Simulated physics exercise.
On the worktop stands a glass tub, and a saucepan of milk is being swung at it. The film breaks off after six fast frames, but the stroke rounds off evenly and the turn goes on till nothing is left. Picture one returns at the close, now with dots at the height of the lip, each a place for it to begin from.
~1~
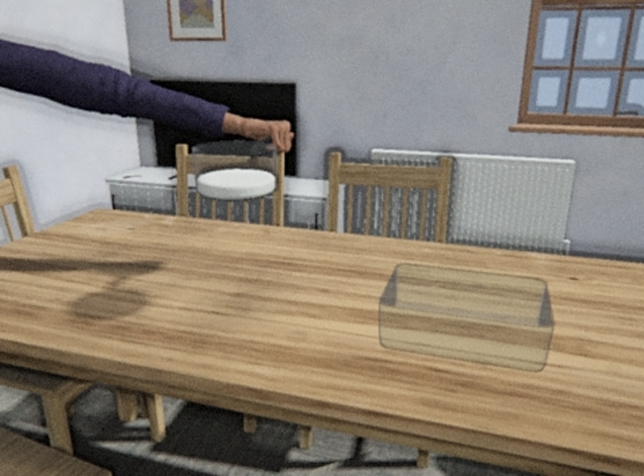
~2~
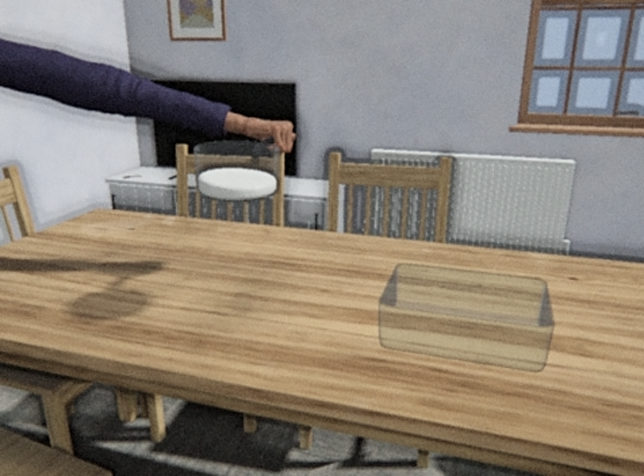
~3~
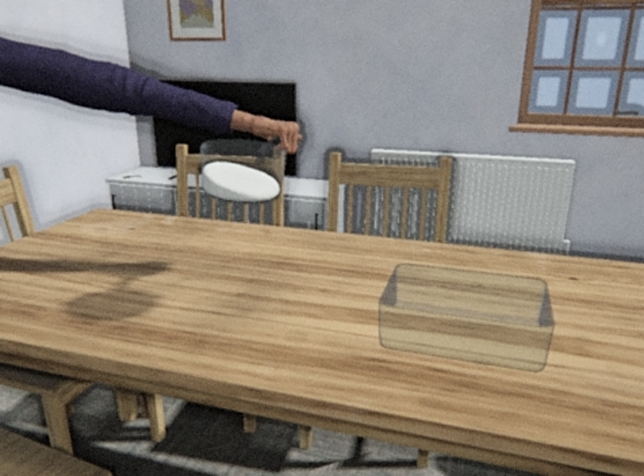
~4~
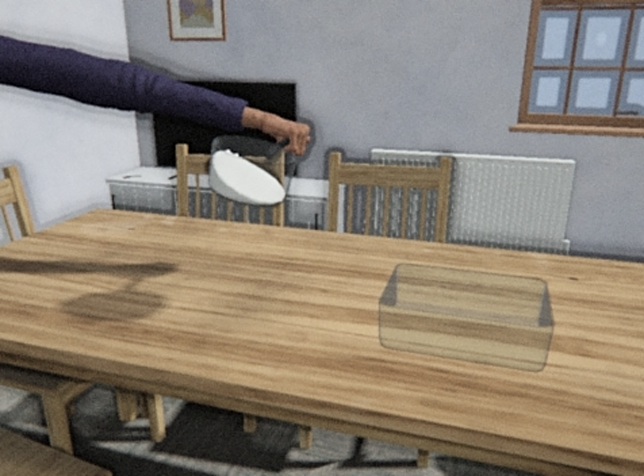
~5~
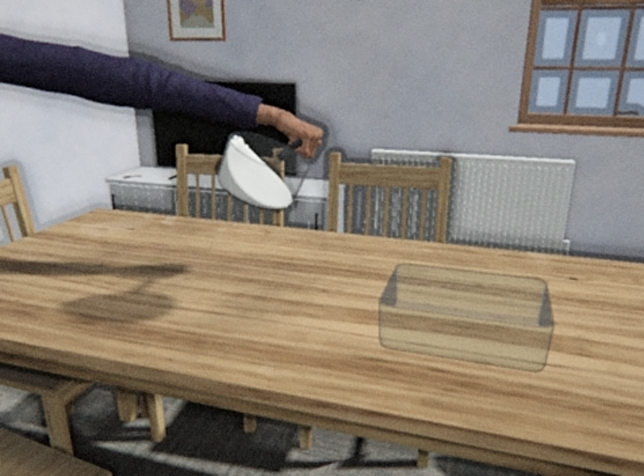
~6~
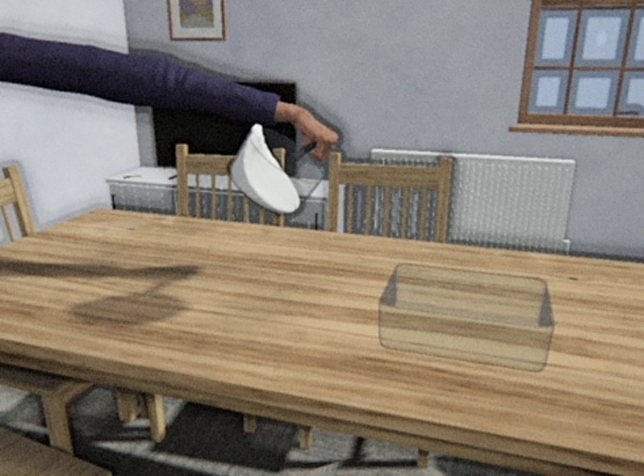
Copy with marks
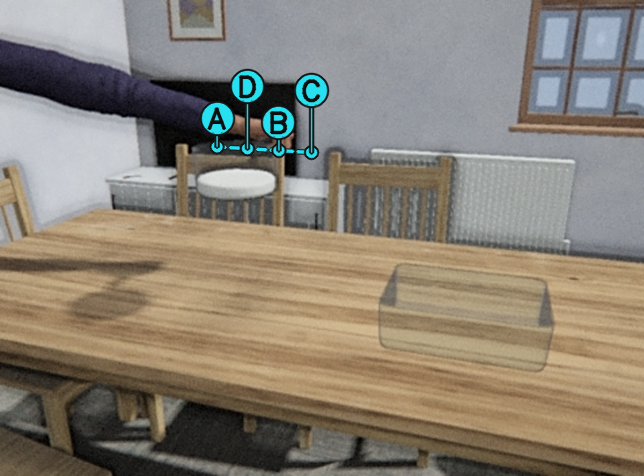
In a grey-walled room with a wood-framed window, a long wooden table is seen from slightly above by a still camera. A clear, open tub stands right of centre, with wooden chairs around the table and a dark screen behind. A purple-sleeved arm reaching in from the left holds a see-through pan of white liquid level, then moves it slightly rightward while tilting it steadily.
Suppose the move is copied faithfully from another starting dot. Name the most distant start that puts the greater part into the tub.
Take D.
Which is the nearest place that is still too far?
That would be A.
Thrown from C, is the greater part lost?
No, that is safe.
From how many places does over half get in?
Three of them.
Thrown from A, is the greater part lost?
Yes, that goes wrong.
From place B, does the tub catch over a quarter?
Yes, it does.
On the marked copy, A at (217, 146); B at (278, 150); C at (311, 152); D at (247, 148).
If A is chosen, about 34 % lands in the tub, 61 % falls short and 5 % goes beside or beyond.
If B is chosen, about 72 % lands in the tub, 10 % falls short and 17 % goes beside or beyond.
If C is chosen, about 76 % lands in the tub, 7 % falls short and 18 % goes beside or beyond.
If D is chosen, about 64 % lands in the tub, 23 % falls short and 13 % goes beside or beyond.
